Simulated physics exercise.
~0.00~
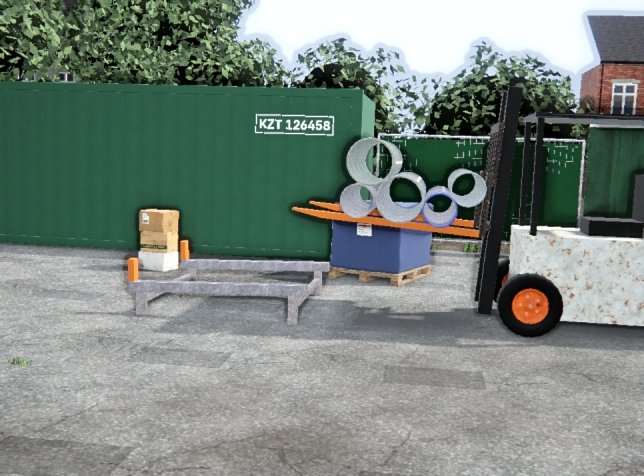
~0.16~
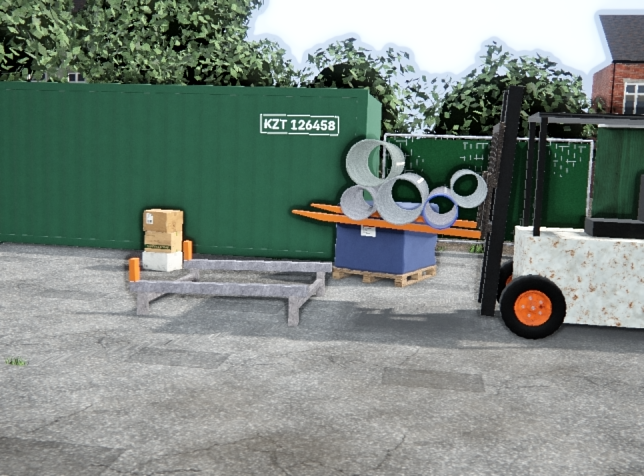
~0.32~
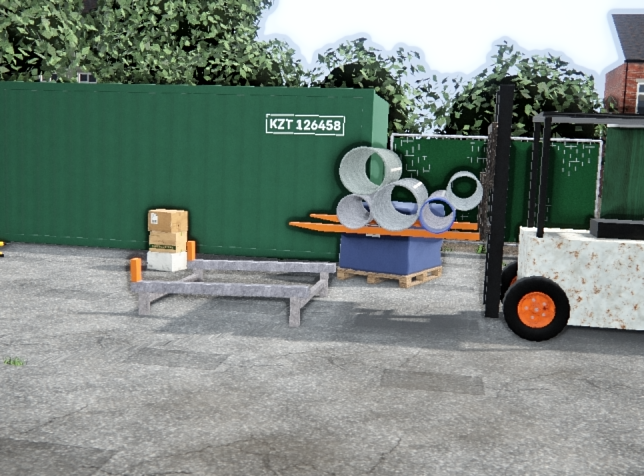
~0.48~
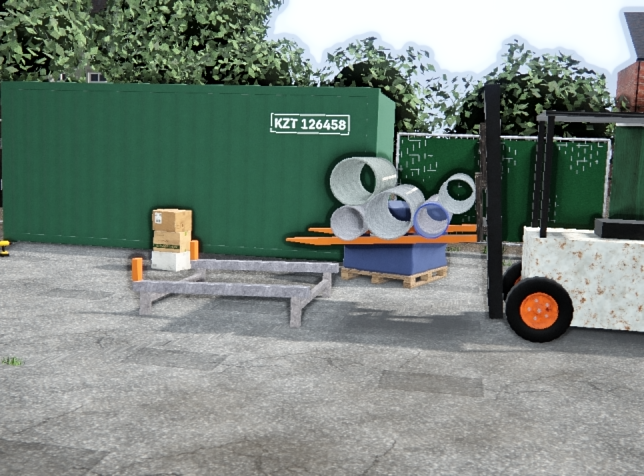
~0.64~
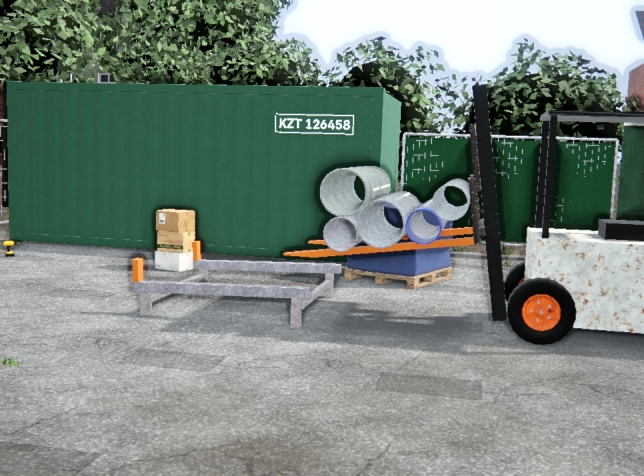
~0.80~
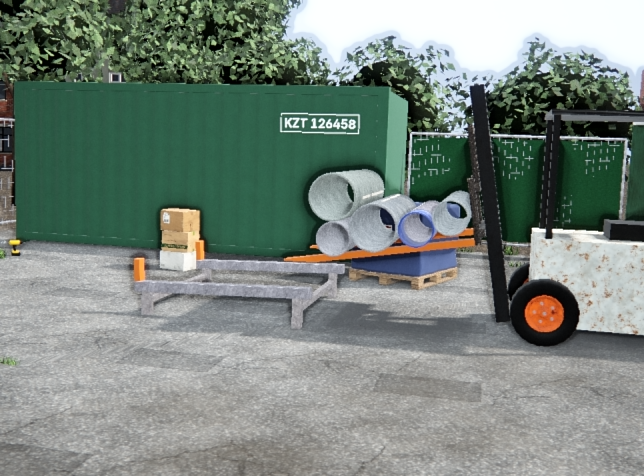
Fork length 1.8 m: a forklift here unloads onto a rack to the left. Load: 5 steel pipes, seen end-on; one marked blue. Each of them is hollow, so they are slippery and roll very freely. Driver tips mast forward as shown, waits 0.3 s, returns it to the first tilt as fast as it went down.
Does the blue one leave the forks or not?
In the end the blue pipe is lost from the lift.
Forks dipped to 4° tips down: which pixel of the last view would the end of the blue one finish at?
It would finish close to (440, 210) in the last picture.
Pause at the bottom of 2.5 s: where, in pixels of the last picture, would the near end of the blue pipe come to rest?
Around pixel (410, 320).
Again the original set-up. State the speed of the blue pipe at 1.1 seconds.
It's going at around 0.8 m/s.
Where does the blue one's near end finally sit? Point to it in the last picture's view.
In the last picture it sits near (271, 270).
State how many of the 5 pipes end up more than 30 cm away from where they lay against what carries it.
4.
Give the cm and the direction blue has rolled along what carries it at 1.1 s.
Shift of blue: 30, leftward.
By 1.1 s, blue is on the forks, 115 cm from the tips, rolling left; 0 off the forks so far.
By 1.5 s, blue is on the forks, 70 cm from the tips, rolling left; 2 off the forks so far.
By 1.9 s, blue is on the forks, 25 cm from the tips, rolling left; 3 off the forks so far.
By 2.4 s, blue is on the rack, 145 cm from the rack's far end, rolling left; 4 off the forks so far.
Finally (6.1 s), blue is on the rack, 140 cm from the rack's far end; 4 off the forks so far.
